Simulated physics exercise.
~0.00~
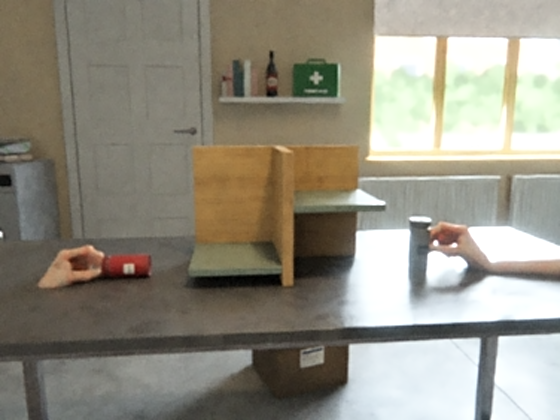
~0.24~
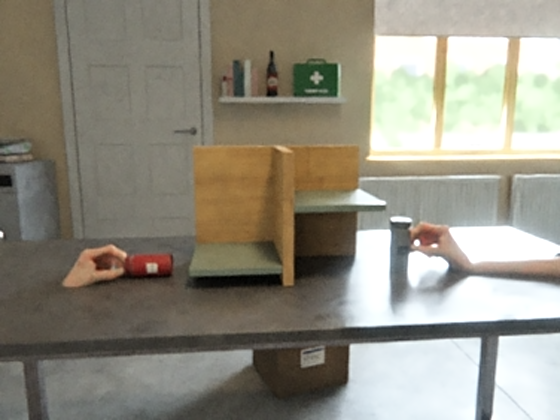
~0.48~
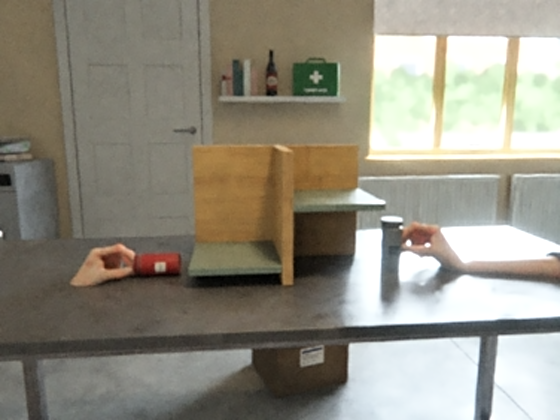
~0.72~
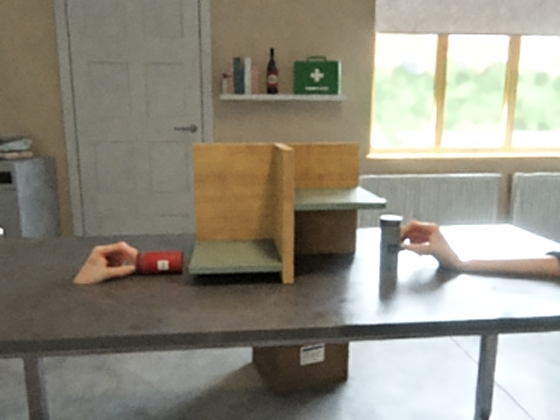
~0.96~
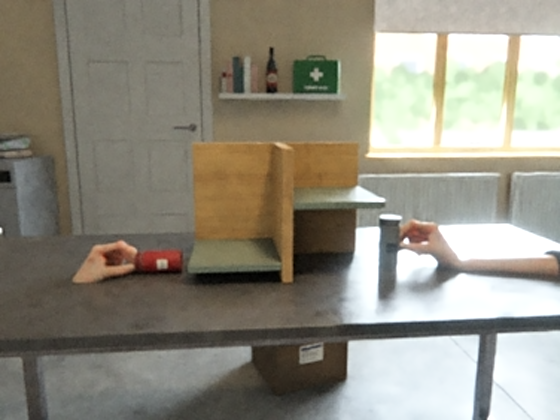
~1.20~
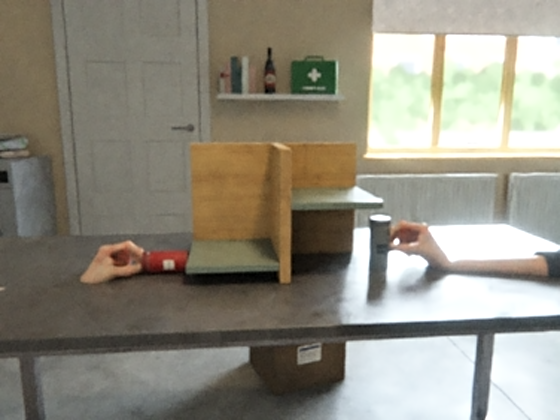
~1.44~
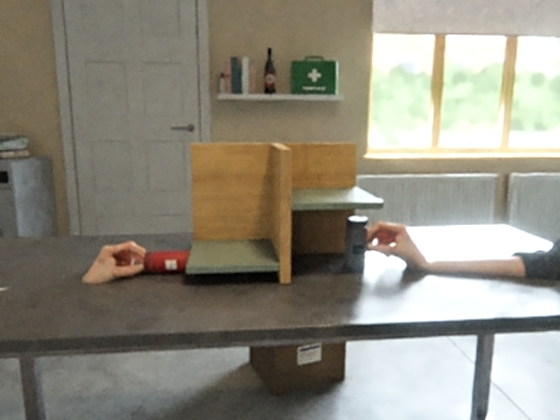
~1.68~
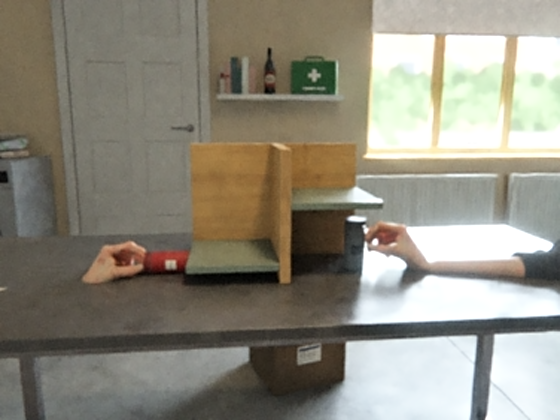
Two hands sliding shakers toward a wooden stand, the red one stopping at the left shelf's edge, the grey passing beneath the right.
